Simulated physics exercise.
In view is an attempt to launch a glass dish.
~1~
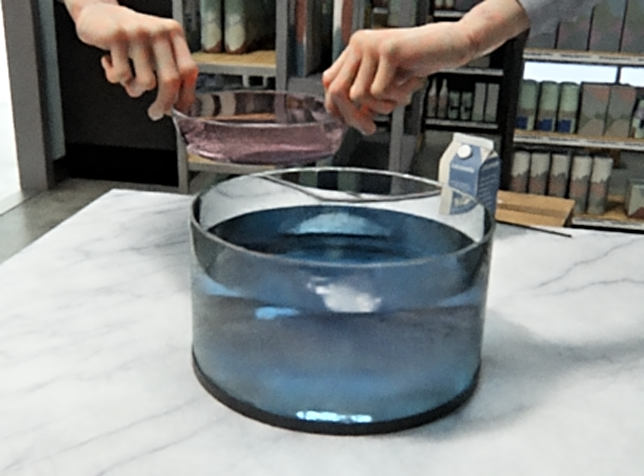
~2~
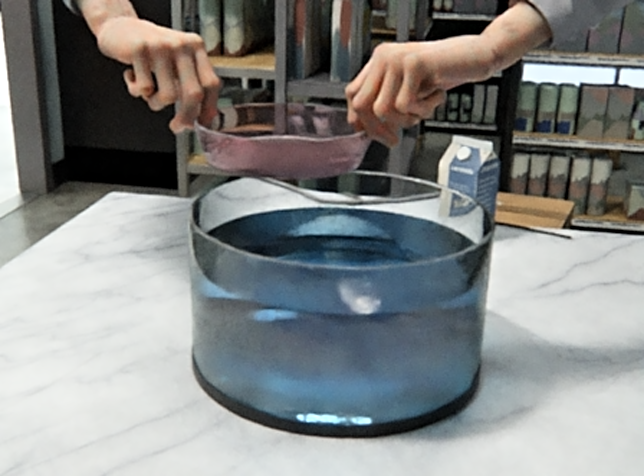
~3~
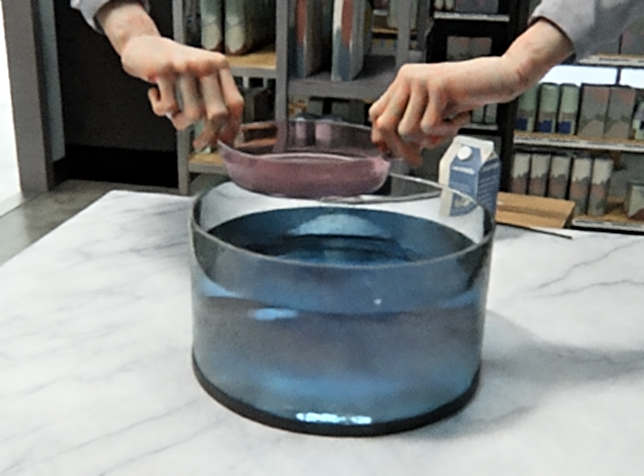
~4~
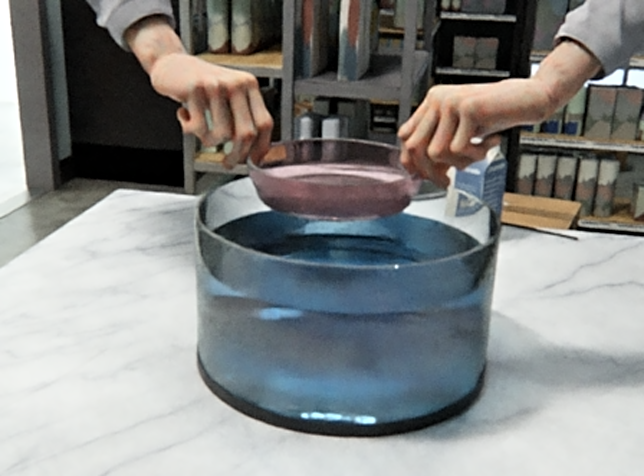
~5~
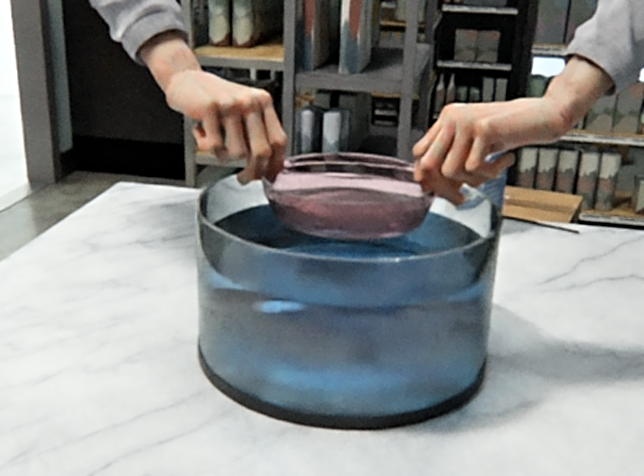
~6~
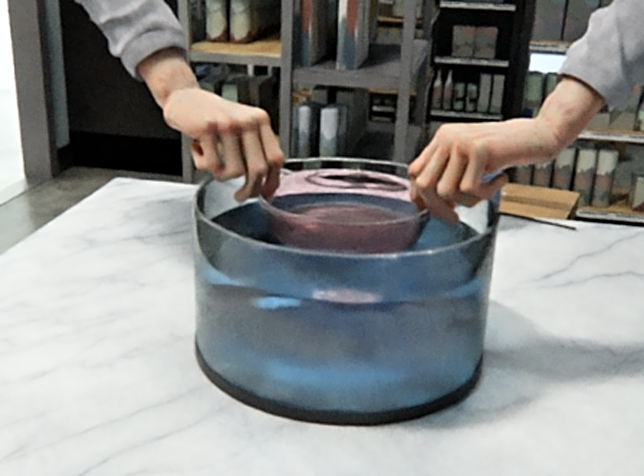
On a white marble table in front of stocked shelves, two hands held a pinkish glass dish above a big round tub of bluish water, moved it rightward, and lowered it inside the rim.
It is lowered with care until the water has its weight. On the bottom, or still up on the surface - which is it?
Up on the surface.
Next, the dish dips into the water.
After that, it bobs and steadies.
Finally, the dish floats with about half of its side showing.
